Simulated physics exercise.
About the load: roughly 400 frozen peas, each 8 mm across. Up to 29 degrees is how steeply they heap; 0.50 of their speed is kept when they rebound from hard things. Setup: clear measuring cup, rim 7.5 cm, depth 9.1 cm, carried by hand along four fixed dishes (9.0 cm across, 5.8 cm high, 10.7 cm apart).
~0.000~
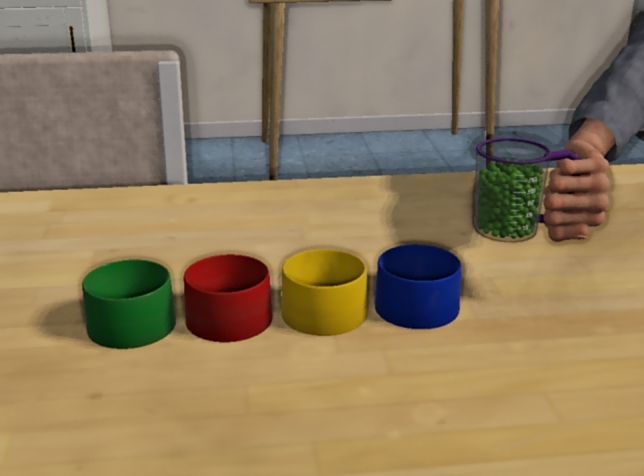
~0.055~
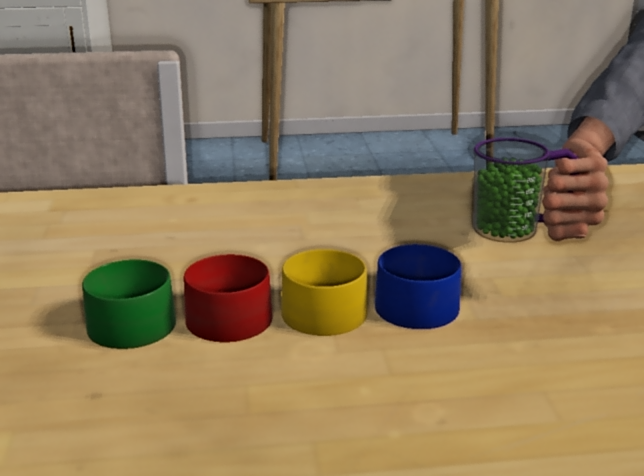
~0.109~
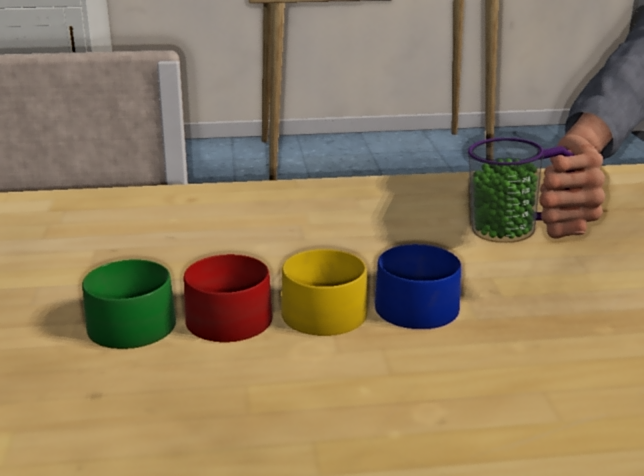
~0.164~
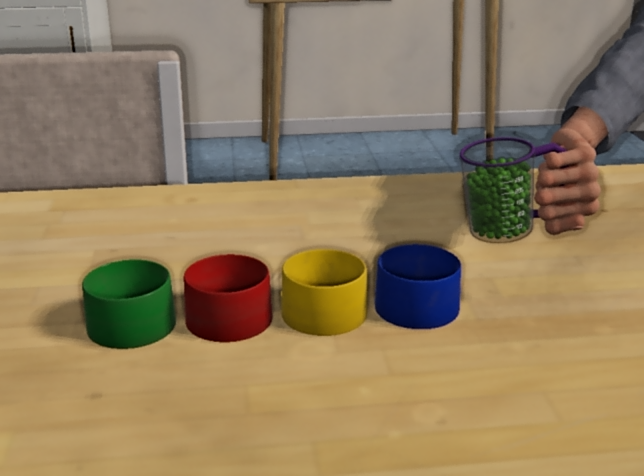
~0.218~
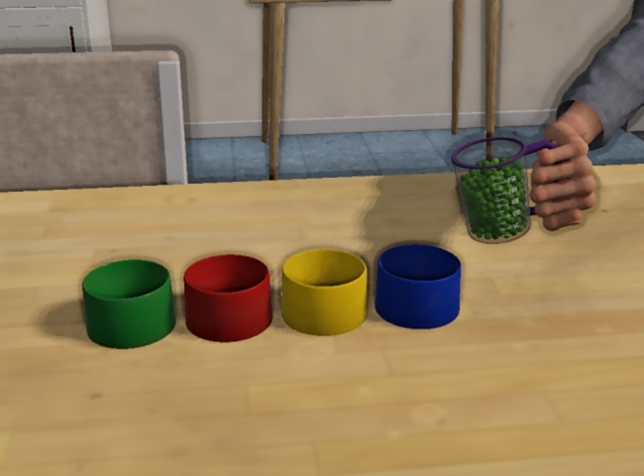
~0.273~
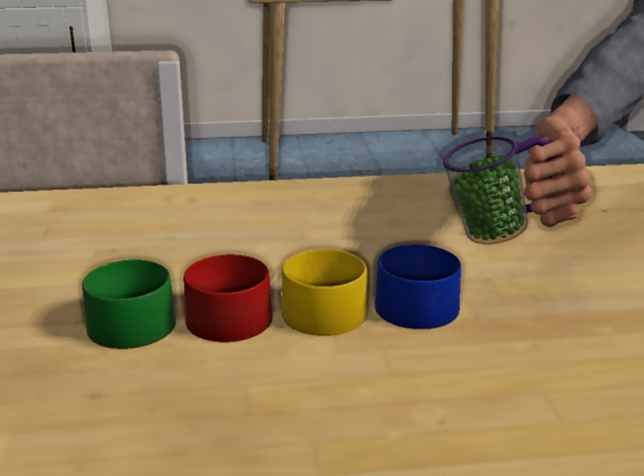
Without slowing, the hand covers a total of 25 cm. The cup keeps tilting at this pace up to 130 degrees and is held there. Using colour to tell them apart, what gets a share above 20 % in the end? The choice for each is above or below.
In order: Red: Gets a fifth at most; blue: Gets a fifth at most; green: Gets a fifth at most; yellow: Gets more than a fifth; counter: Gets a fifth at most.
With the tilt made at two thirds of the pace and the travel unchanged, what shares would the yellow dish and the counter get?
In that case I'd put yellow at 0 and the counter at 10.
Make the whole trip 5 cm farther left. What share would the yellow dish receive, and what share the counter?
Yellow: 10, counter: 40.
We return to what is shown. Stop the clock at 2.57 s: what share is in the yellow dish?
Around 95 in a hundred by then.
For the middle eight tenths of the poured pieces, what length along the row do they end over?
It spans roughly 6 centimetres along the row.
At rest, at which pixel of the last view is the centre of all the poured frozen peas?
When it all comes to rest, the middle is near (318, 293).
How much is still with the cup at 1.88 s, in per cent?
Load share: Near 0 percent.
After 1.24 s, tilt 96 degrees; cup holds 95 %, yellow 5 %.
After 1.88 s, tilt 130 degrees; cup holds 0 %, yellow 95 %.
After 2.57 s, tilt 130 degrees; cup holds 0 %, yellow 95 %.
By 2.9 s all is still; red 0 %, blue 0 %, green 0 %, yellow 95 %, counter 5 %.
